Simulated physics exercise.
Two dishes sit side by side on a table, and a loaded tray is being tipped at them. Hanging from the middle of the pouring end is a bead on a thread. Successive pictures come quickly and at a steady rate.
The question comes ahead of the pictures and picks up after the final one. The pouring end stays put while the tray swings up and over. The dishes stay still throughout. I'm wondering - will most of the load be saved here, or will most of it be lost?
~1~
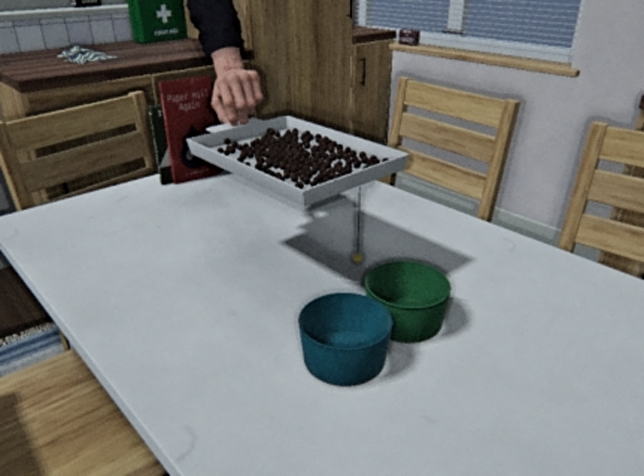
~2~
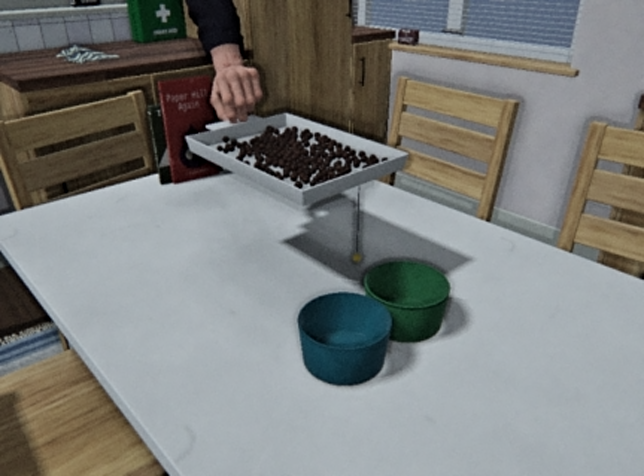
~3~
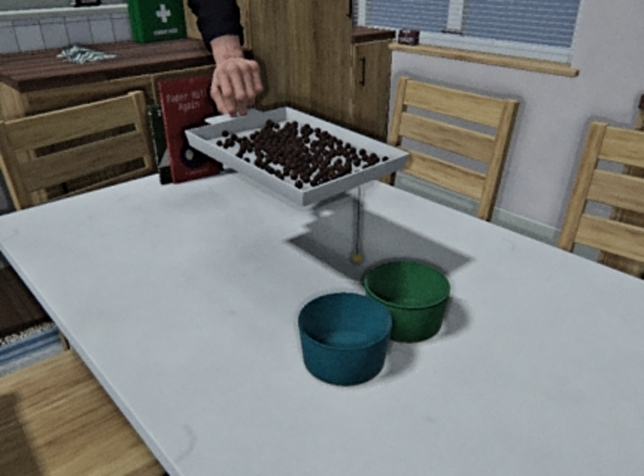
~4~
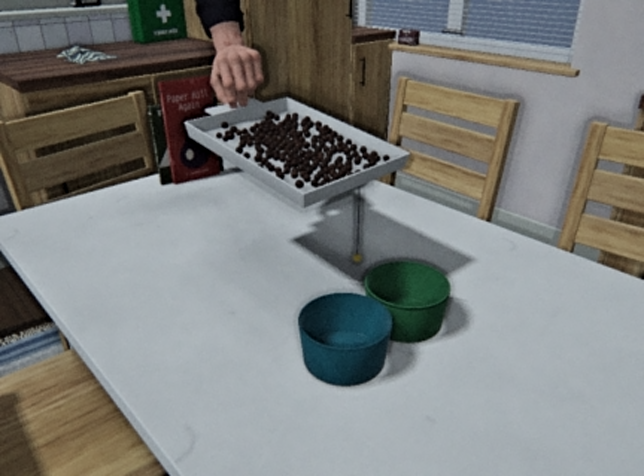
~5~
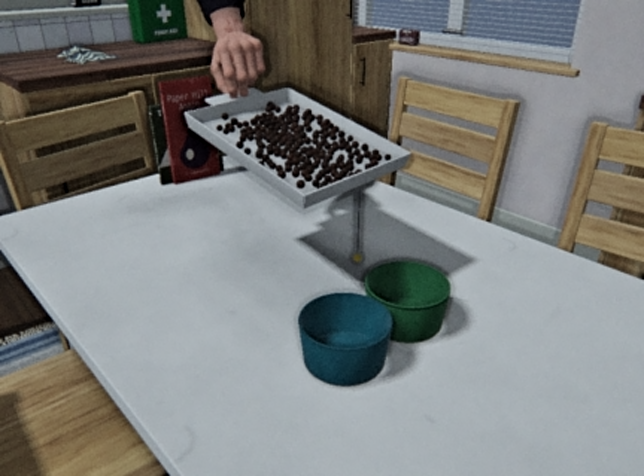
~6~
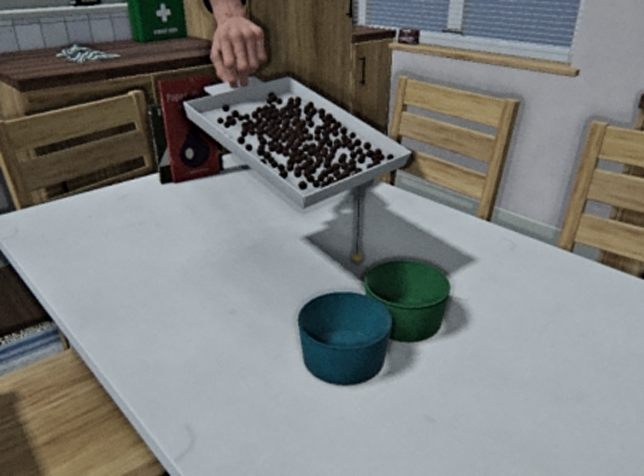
I expect the catch to be a majority.
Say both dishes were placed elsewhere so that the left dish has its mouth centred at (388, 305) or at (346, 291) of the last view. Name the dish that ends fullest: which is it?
Try 1: The leftmost dish; try 2: The leftmost dish.
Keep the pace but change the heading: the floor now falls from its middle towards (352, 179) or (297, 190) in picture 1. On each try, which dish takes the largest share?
Note: Place 1, the dish at the right; place 2, the dish at the left.
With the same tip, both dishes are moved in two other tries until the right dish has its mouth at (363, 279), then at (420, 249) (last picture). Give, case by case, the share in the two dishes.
Roughly 80 per cent, then roughly 30 per cent.
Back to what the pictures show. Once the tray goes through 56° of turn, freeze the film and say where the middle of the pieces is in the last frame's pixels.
Around (333, 153).
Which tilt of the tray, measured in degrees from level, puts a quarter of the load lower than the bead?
I'd say close to 80 degrees.
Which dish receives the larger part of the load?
It turns out to be the left-positioned one.
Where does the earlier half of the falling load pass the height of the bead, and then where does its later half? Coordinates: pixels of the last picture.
(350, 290) first, (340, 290) later.
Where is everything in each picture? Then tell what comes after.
In the first frame, corners of the pouring end (303, 189) and (405, 154), level; middle of the load (299, 156), chocolate balls; left dish (378, 358); right dish (440, 317); bead on its thread (358, 258).
In the second frame, corners of the pouring end (303, 189) and (405, 153), level; middle of the load (298, 154).
In the third frame, corners of the pouring end (303, 190) and (405, 153), tipped barely, lowest at the left corner; middle of the load (298, 151).
In the fourth frame, corners of the pouring end (304, 192) and (406, 153), tipped a little, lowest at the left corner; middle of the load (299, 147).
In the fifth frame, corners of the pouring end (305, 193) and (407, 152), tipped a little, lowest at the left corner; middle of the load (300, 142).
In the sixth frame, corners of the pouring end (305, 194) and (407, 151), tipped a little, lowest at the left corner; middle of the load (302, 139), almost all on the move; left dish (378, 357); right dish (439, 316).
Just after the last frame, tray tipped steeply; almost all on the tray; just a few in the left dish; just a few in the air.
A moment on, tray tipped right over; roughly a quarter on the tray; roughly half in the left dish; roughly a quarter in the right dish; just a few outside both; about a tenth in the air.
Further on, tray tipped past a quarter turn; roughly two thirds in the left dish; roughly a quarter in the right dish; about a tenth outside both.
When it is over, tray tipped past a quarter turn; roughly two thirds in the left dish; roughly a quarter in the right dish; about a tenth outside both.
